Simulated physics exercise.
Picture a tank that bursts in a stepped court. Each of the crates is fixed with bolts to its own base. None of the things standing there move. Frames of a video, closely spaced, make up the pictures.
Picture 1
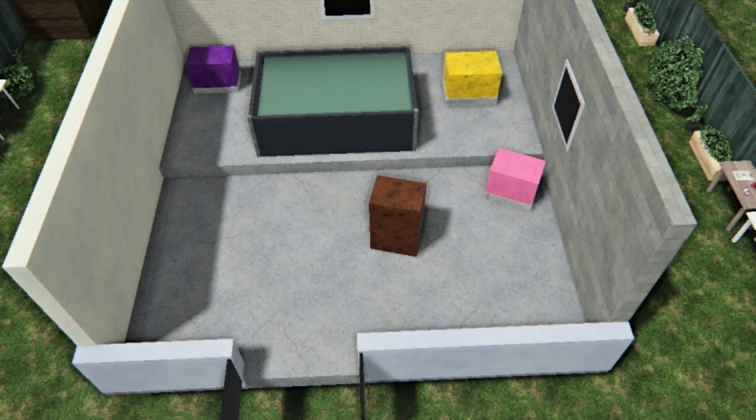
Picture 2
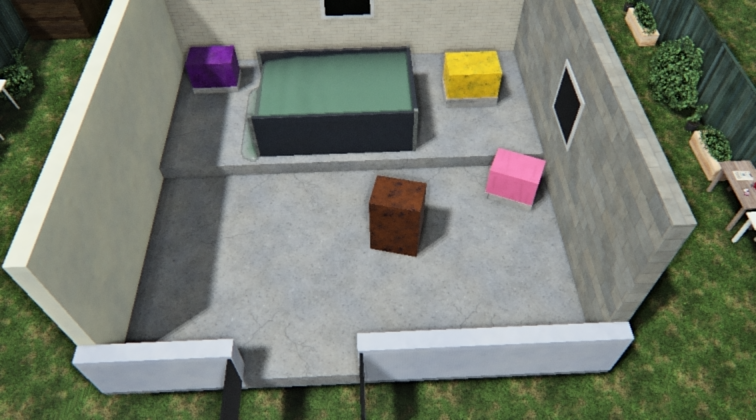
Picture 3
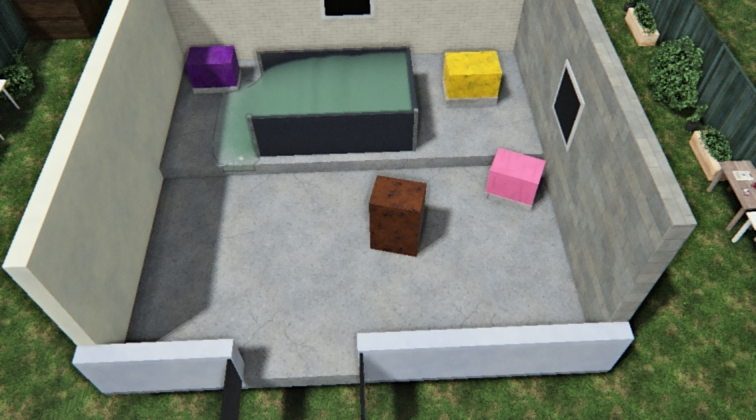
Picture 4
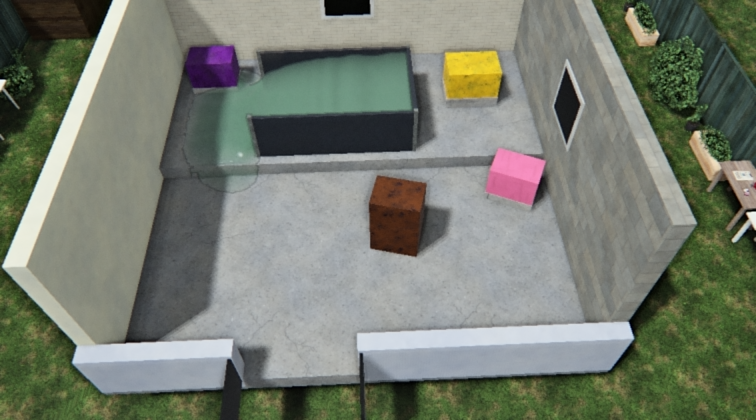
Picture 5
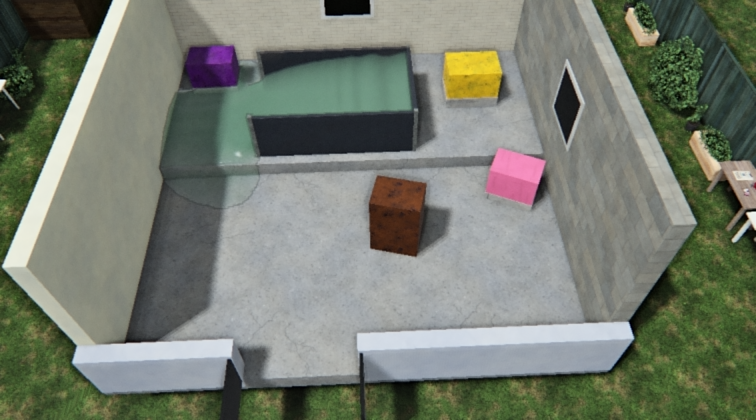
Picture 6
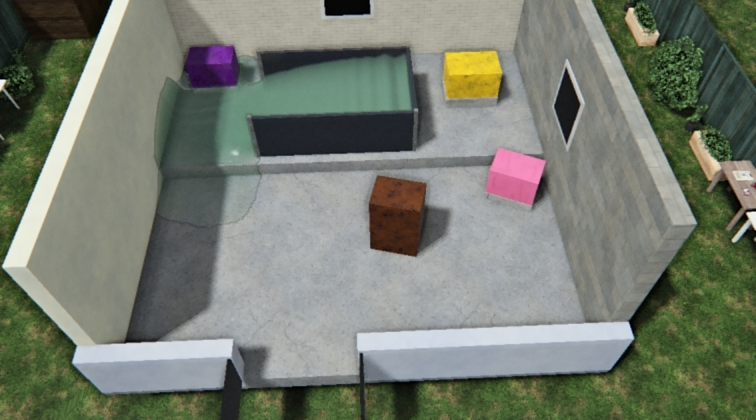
A walled court with a raised step at the back, grass and fencing around it, is seen from high above the open front. A dark tank of green water stands on the step between a purple block and a yellow one, with pink and rusty brown blocks to the right. Water pours from the tank's left end, spreads to the left wall and runs over the step, while the camera stays still.
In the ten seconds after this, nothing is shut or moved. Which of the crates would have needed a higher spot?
In the end pink crate: Reached, yellow crate: Spared, purple crate: Reached.
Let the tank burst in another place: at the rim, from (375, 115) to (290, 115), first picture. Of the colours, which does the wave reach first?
That would be the crate marked pink.
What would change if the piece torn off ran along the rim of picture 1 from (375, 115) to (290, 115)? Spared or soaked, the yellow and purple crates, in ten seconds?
The yellow one is not reached; the purple one is not reached.
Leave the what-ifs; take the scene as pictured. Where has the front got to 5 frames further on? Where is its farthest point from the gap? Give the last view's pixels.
I'd point to (133, 310).
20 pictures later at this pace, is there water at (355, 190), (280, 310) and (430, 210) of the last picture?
Going through them in order, I'd call them clear, drenched and clear.
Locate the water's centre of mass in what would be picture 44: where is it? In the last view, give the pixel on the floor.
Estimate: (329, 190).
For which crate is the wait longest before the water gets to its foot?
Should be the pink crate.
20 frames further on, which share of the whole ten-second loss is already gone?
Result, approximate: 15 per cent.
A moment on, water covers 20 % of the floor; the pink crate not reached, the yellow crate not reached, the purple crate water round its plinth.
Next, water covers 35 % of the floor; the pink crate not reached, the yellow crate not reached, the purple crate water round its plinth.
Then, water covers 55 % of the floor; the pink crate not reached, the yellow crate water round its plinth, the purple crate water round its plinth.
Later, water covers 85 % of the floor; the pink crate water round its plinth, the yellow crate water round its plinth, the purple crate water round its plinth.
In the end, water covers 95 % of the floor; the pink crate was topped, the yellow crate stayed above the water, the purple crate was topped.
